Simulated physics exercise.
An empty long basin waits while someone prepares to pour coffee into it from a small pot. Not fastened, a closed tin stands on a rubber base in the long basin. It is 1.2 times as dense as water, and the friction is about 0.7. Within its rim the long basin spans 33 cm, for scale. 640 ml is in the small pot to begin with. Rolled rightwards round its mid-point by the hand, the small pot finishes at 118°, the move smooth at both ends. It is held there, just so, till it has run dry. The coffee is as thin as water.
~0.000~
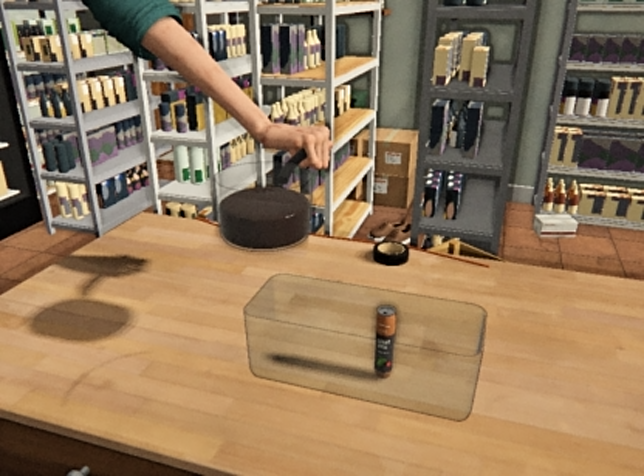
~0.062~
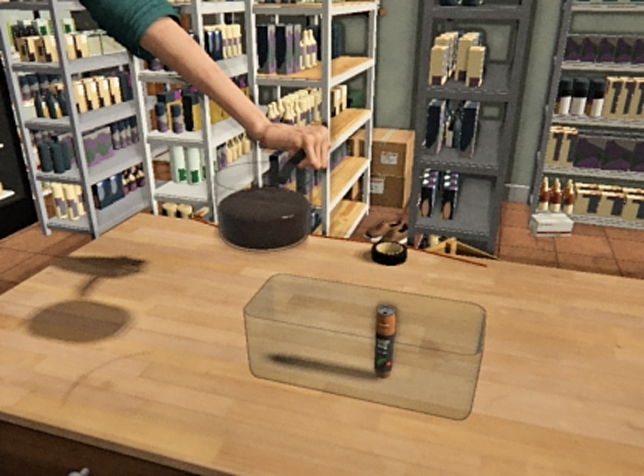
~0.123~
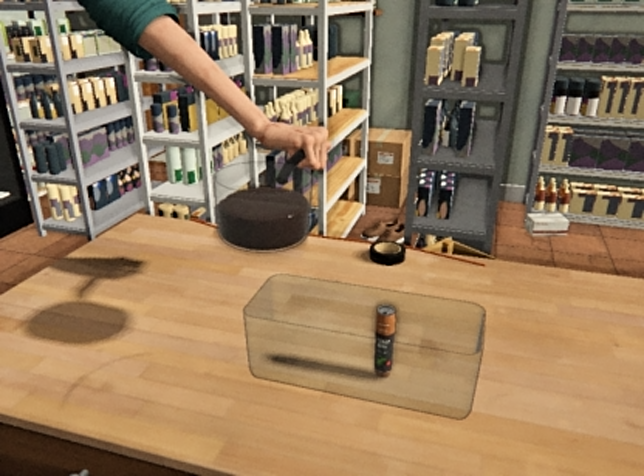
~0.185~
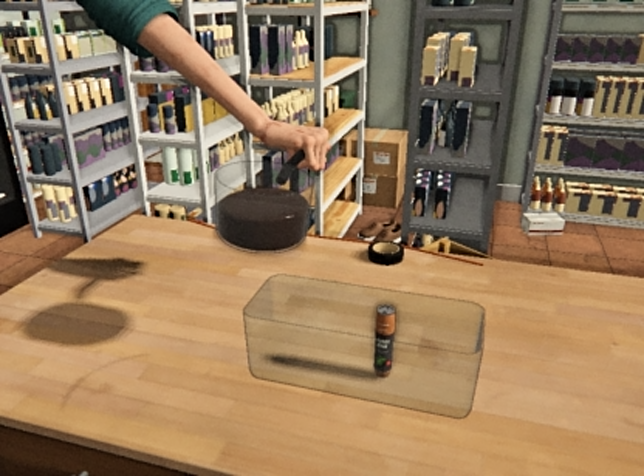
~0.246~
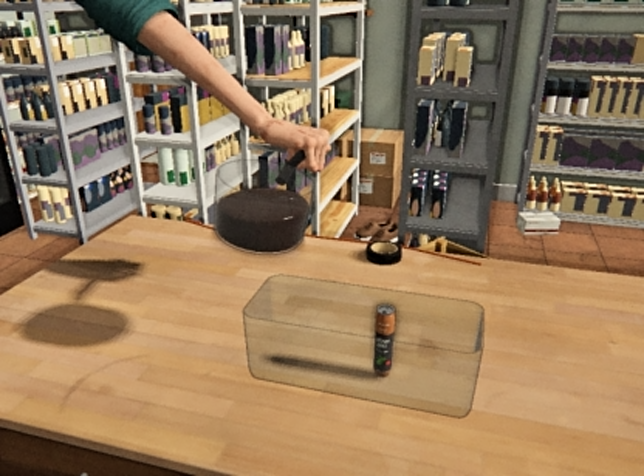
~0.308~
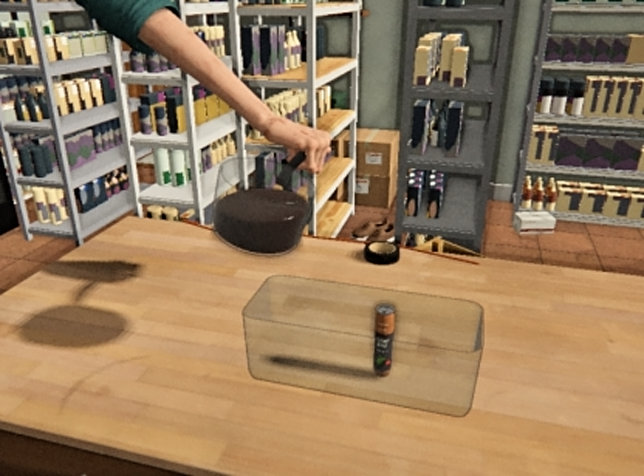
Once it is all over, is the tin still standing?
It's going to keep its balance.
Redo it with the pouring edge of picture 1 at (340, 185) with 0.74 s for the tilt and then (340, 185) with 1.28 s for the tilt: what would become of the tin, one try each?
Run one: It tumbles. Run two: It does not tip.
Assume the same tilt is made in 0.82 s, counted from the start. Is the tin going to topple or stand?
Well, the tin simply holds firm.
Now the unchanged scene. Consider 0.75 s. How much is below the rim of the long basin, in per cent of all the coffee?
About 6 per cent.
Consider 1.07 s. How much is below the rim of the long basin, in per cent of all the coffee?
I reckon close to 78 per cent.
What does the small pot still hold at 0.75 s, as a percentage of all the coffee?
Roughly 68 percent.
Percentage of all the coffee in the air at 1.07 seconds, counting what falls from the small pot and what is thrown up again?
Estimate: Around 12 per cent.
Then, 0.75 s in, the tilt is 75° and 67 per cent is still to pour; the tin stands where it began.
Then, 1.07 s in, the tilt is 111° and 10 per cent is still to pour; the tin stands where it began.
Then, 1.41 s in, the tilt is 118° and 0 per cent is still to pour; the tin stands where it began.
Then, 1.78 s in, the tilt is 118° and 0 per cent is still to pour; the tin stands where it began.
Finally, the tin stands where it began.
